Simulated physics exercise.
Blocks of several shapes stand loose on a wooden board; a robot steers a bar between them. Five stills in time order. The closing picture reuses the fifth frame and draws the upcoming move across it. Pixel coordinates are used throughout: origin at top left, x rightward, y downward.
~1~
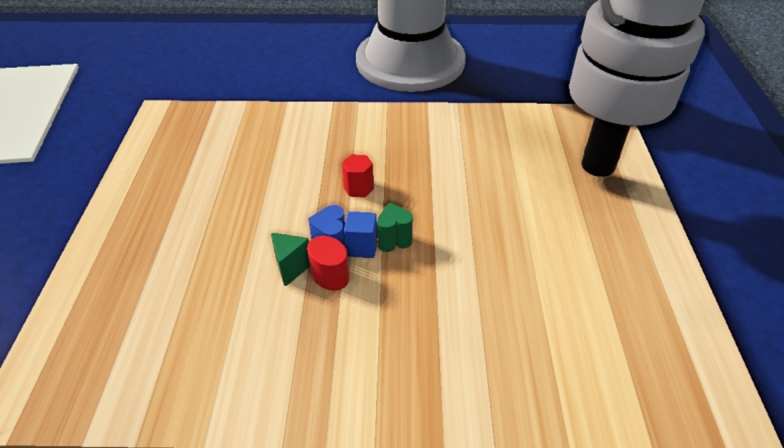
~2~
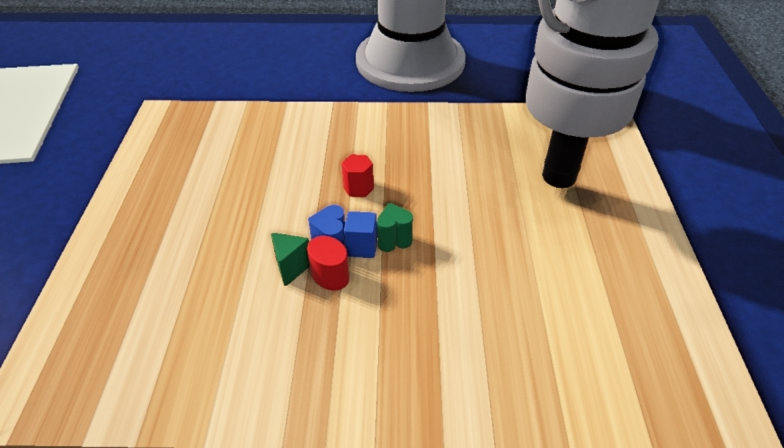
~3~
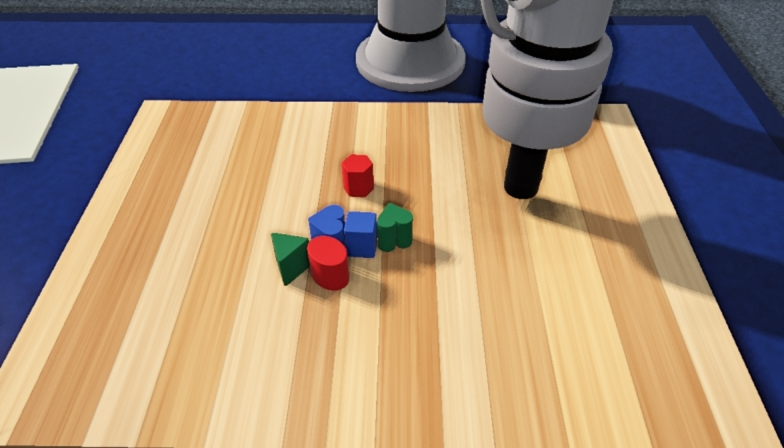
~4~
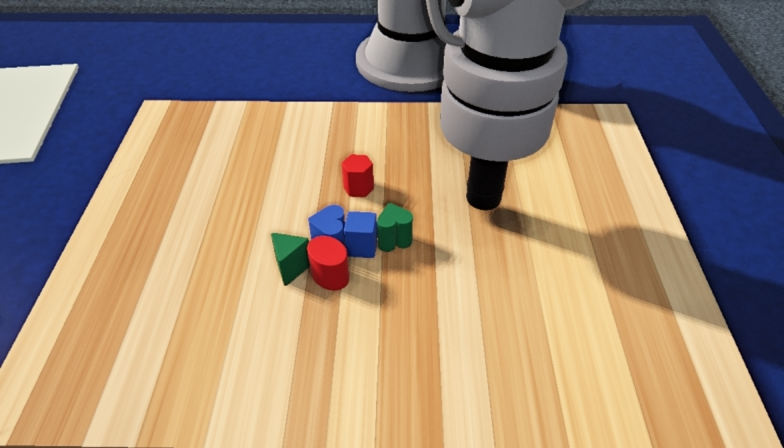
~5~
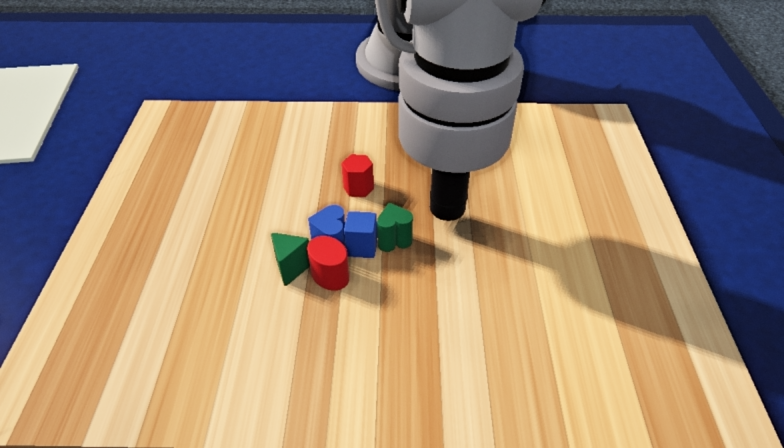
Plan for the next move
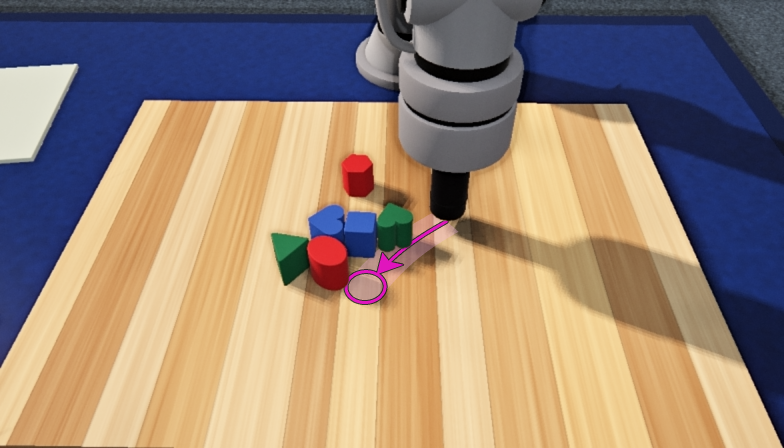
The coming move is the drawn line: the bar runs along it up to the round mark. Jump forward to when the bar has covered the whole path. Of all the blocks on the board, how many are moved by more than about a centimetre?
The result: Three blocks or more.
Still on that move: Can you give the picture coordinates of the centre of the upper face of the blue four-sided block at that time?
Its top middle: (318, 224).
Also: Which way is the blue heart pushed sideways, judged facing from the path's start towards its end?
To the path's right.
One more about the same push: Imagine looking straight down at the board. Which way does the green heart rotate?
The block turns clockwise.
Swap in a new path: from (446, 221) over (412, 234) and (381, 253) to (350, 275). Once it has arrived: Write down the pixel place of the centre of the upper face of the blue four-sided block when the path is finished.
I'd say the blue four-sided block ends with its top centre at (325, 232).
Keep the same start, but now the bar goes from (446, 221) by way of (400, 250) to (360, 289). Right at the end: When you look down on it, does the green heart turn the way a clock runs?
Yes, it checks out.
Drawn move, from (446, 221) by way of (404, 249) to (366, 287).
On the path given first. One third of the way, bar at (416, 228); blue heart at (319, 219); blue four-sided block at (348, 224); green heart at (382, 221).
Two thirds of the way, bar at (389, 250); blue heart at (297, 216), turned 20° clockwise; blue four-sided block at (324, 224), turned 15° clockwise; green heart at (355, 233), turned 55° clockwise.
At the end, bar at (365, 275); red oval block at (310, 255); blue heart at (292, 214), turned 25° clockwise; blue four-sided block at (318, 224), turned 20° clockwise; green heart at (341, 243), turned 90° clockwise.
